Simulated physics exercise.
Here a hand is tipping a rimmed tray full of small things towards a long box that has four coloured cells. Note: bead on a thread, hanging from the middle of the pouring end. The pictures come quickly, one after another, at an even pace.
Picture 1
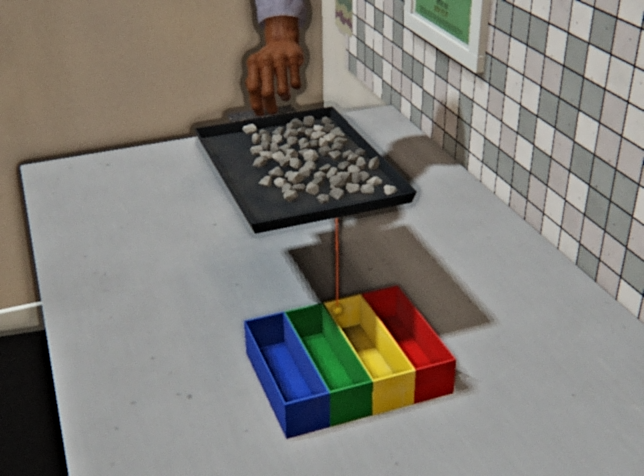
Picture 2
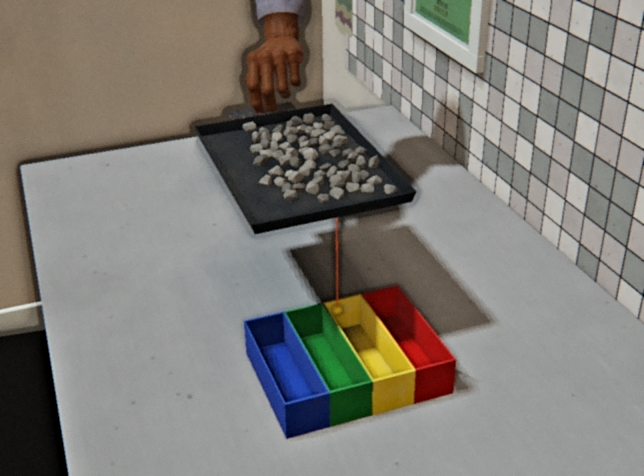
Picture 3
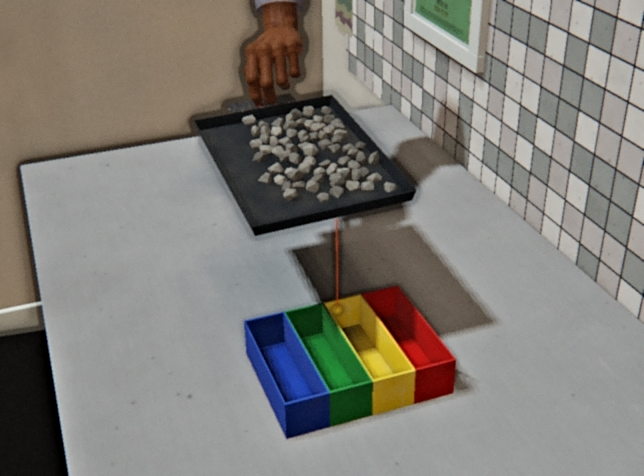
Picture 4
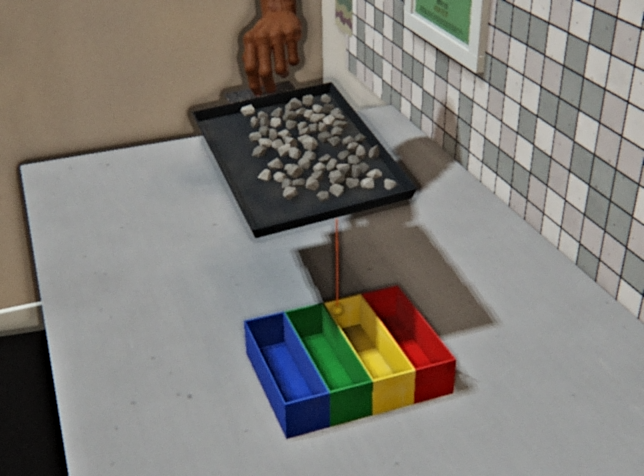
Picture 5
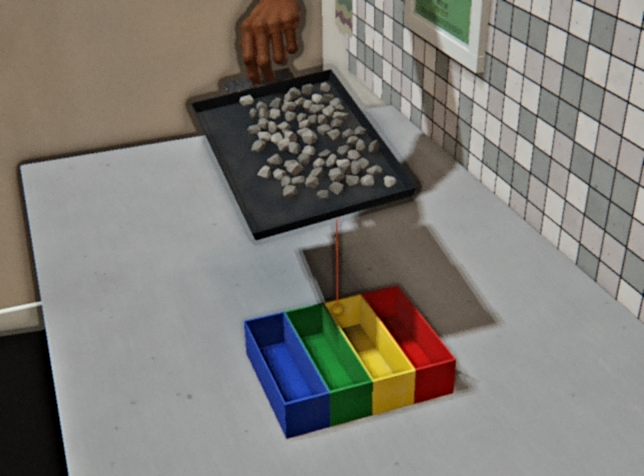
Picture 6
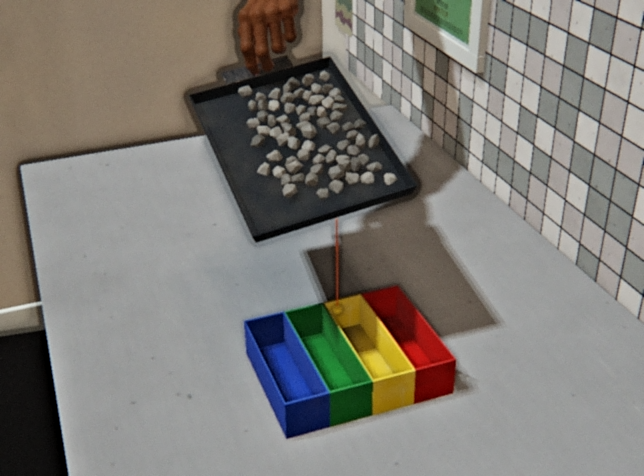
A dark rimmed tray of pale gravel starts out nearly level above a white table, a hand at its far end. Then the far end rises steadily with the hand, slanting the tray down towards the near side, its left corner dipping slightly, while the blue, green, yellow and red cells stay still.
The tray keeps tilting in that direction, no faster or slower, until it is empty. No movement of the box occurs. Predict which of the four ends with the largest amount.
The blue one ends with the most.
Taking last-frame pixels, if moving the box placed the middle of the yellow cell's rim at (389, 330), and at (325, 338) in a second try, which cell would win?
The cell in blue; green.
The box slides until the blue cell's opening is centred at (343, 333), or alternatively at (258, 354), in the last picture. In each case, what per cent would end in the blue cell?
10% for the first placement, 50% for the second.
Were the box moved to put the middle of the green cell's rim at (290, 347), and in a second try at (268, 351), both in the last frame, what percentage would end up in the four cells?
100 and 100 in a hundred, in turn.
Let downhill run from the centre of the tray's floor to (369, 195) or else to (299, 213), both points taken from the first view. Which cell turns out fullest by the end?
First try: The red cell; second try: The blue cell.
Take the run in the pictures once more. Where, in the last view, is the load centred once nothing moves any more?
It settles centred around (278, 377).
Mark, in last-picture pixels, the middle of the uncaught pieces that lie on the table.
At about (217, 401).
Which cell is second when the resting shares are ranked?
The runner-up is green.
Shortly afterwards, tray tipped steeply; all but a few on the tray; a little falling or outside the box.
Next, tray tipped right over; near a quarter on the tray; near a quarter in the blue cell; a little in the green cell; only a few in the yellow cell; near half falling or outside the box.
Some moments later, tray tipped past a quarter turn; near half in the blue cell; near a quarter in the green cell; only a few in the yellow cell; only a few in the red cell; near a quarter falling or outside the box.
In the end, tray tipped past a quarter turn; near half in the blue cell; near a quarter in the green cell; only a few in the yellow cell; only a few in the red cell; near a quarter outside the box.
